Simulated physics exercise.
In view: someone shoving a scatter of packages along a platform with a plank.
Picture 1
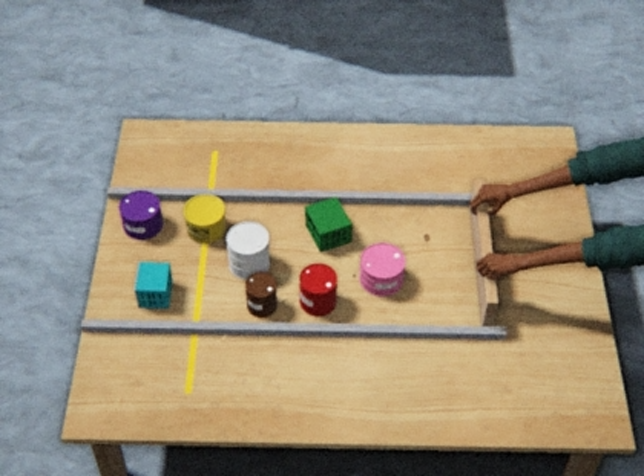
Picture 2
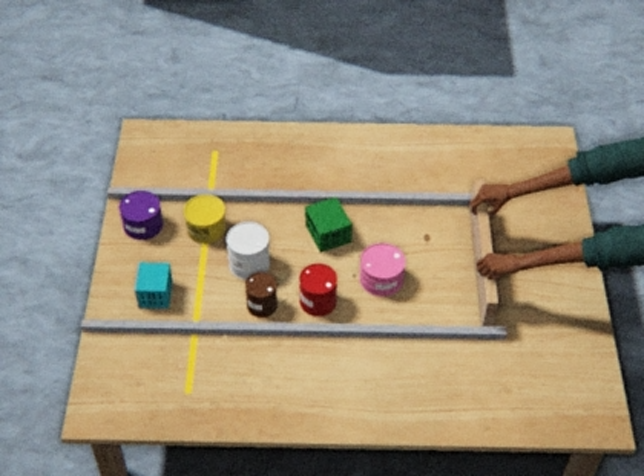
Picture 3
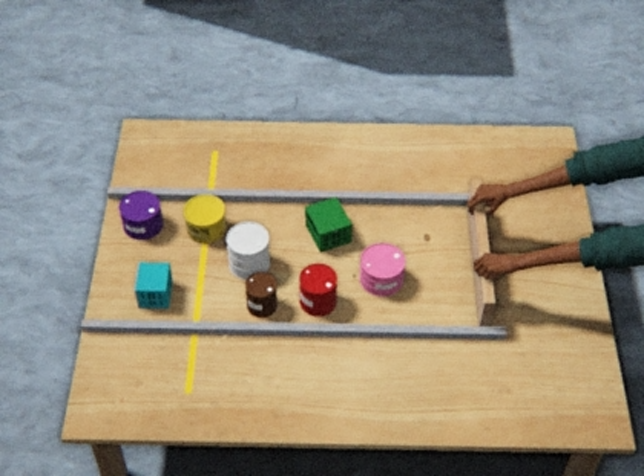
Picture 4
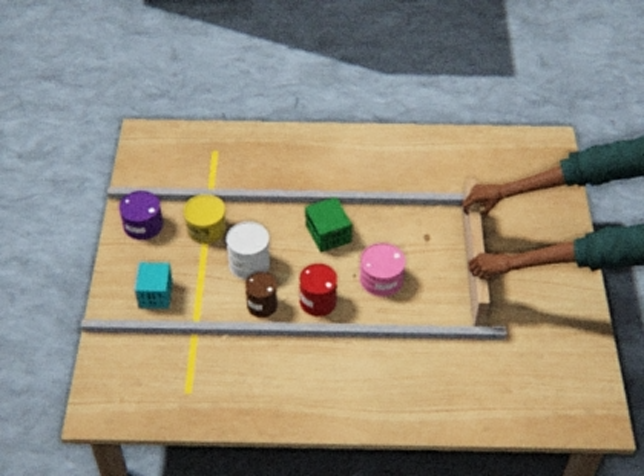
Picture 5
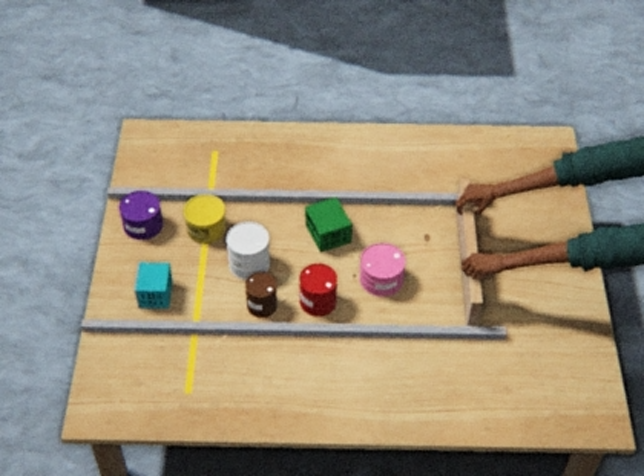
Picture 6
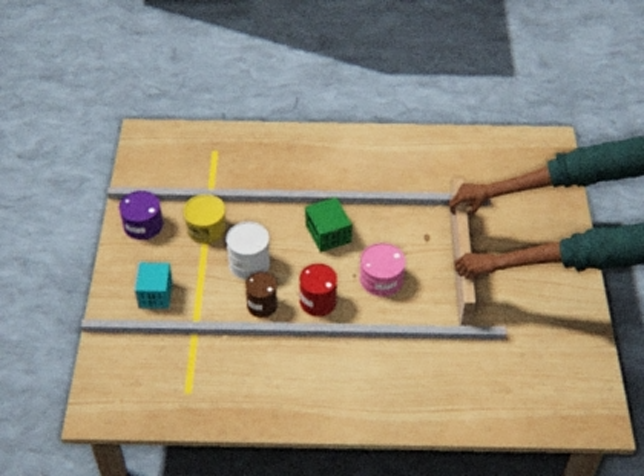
Two hands slide a plank slightly left across a table toward colourful, motionless containers.
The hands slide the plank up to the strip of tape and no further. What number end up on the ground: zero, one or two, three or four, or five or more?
In the end the number that fall off is zero.
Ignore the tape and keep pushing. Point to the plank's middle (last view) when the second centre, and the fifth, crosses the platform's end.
At (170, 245) for the second, at (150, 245) for the fifth.
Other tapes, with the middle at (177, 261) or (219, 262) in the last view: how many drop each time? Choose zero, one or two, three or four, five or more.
In that order: Either one or two; none at all.
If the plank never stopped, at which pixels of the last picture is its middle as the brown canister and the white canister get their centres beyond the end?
About (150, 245), and (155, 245) for the other.
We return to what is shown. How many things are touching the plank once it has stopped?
The number is 3.
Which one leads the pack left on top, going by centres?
That is the purple canister.
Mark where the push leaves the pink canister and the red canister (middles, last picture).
Near (179, 265) and (178, 295).
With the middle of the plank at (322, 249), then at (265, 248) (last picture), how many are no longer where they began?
By then 3, and 5.
Early on, none off yet; purple canister at rest near (141, 215); turquoise crate at rest near (154, 285); yellow pail at rest near (205, 220).
Finally, the number that fall off is zero.
